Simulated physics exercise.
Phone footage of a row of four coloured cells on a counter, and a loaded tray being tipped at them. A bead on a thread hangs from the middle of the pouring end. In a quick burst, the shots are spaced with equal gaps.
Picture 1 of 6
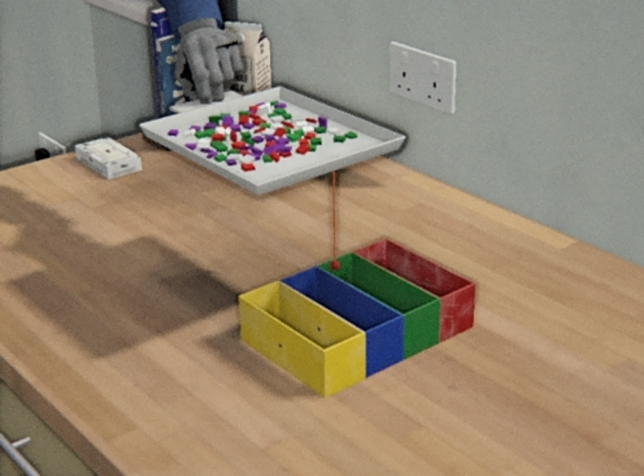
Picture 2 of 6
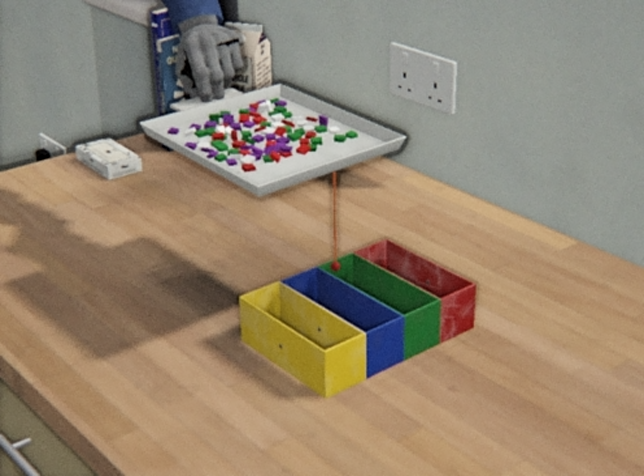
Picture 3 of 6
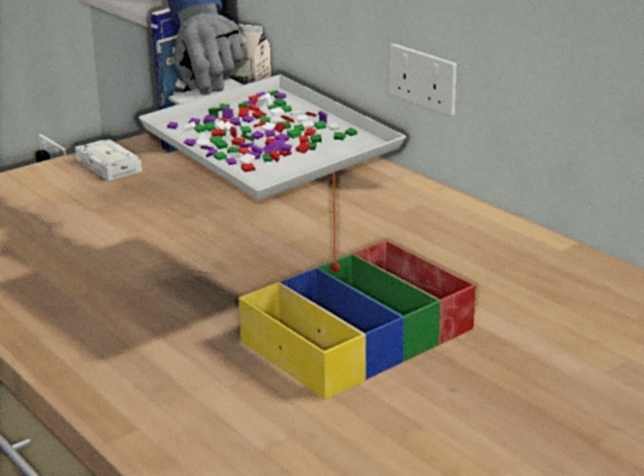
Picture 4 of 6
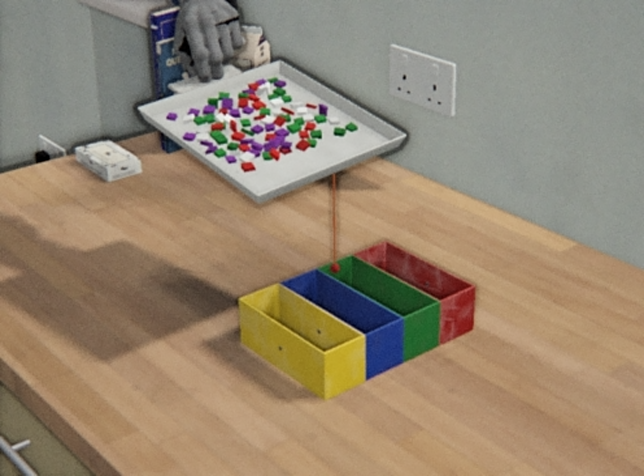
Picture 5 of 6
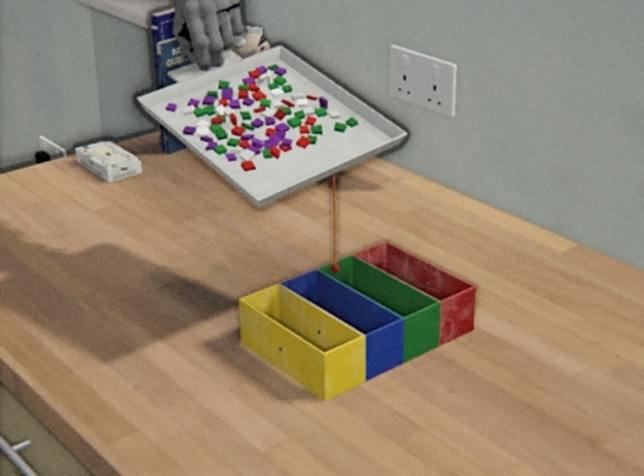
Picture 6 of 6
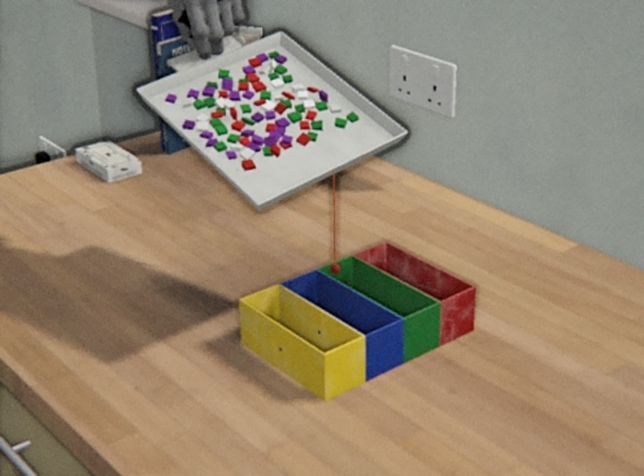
A gloved hand steadily tipped a tray of small colourful tiles, raising its back edge while the front left corner dipped slightly, above yellow, blue, green and red boxes that stayed still on a wooden counter.
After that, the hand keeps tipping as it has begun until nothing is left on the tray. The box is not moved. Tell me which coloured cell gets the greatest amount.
The greatest amount goes to the yellow cell.
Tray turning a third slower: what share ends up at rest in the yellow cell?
It would be some 60 in a hundred.
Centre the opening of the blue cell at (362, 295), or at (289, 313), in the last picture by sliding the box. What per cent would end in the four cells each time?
First placement near 40 percent, second near 100 percent.
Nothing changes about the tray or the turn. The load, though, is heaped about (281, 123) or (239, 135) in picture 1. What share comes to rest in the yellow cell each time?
Around 60 then around 60 per cent.
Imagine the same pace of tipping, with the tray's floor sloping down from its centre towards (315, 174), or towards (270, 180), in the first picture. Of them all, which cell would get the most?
First try: The cell in yellow. Second try: That yellow cell.
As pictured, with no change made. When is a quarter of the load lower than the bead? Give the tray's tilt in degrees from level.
75°.
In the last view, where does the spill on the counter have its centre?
I'd put the middle at roughly (236, 376).
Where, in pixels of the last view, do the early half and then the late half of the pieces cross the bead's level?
The first part passes (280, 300); everything after passes (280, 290).
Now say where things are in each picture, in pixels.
The first picture shows corners of the pouring end at (258, 182) and (398, 137), level; middle of the load at (257, 140), mosaic tiles; bead on its thread at (335, 266); yellow cell at (344, 360); blue cell at (384, 342); green cell at (421, 325); red cell at (457, 309).
The second picture shows corners of the pouring end at (259, 183) and (399, 137), level; middle of the load at (258, 139).
The third picture shows corners of the pouring end at (259, 187) and (399, 136), tipped barely, lowest at the left corner; middle of the load at (257, 135).
The fourth picture shows corners of the pouring end at (259, 191) and (399, 135), tipped a little, lowest at the left corner; middle of the load at (257, 129).
The fifth picture shows corners of the pouring end at (260, 195) and (400, 133), tipped a little, lowest at the left corner; middle of the load at (257, 123).
The sixth picture shows corners of the pouring end at (260, 199) and (400, 131), tipped clearly, lowest at the left corner; middle of the load at (258, 117); yellow cell at (345, 364); blue cell at (384, 346); green cell at (422, 328); red cell at (457, 312).
Soon after the last picture, tray tipped steeply; most on the tray; about a quarter falling or outside the box.
A little later, tray tipped past a quarter turn; a small part on the tray; about half in the yellow cell; a small part in the blue cell; about a third falling or outside the box.
Later still, tray tipped past a quarter turn; about two thirds in the yellow cell; about a quarter in the blue cell; about a quarter falling or outside the box.
At rest, tray tipped past a quarter turn; about two thirds in the yellow cell; about a quarter in the blue cell; none in the green cell; none in the red cell; about a quarter outside the box.
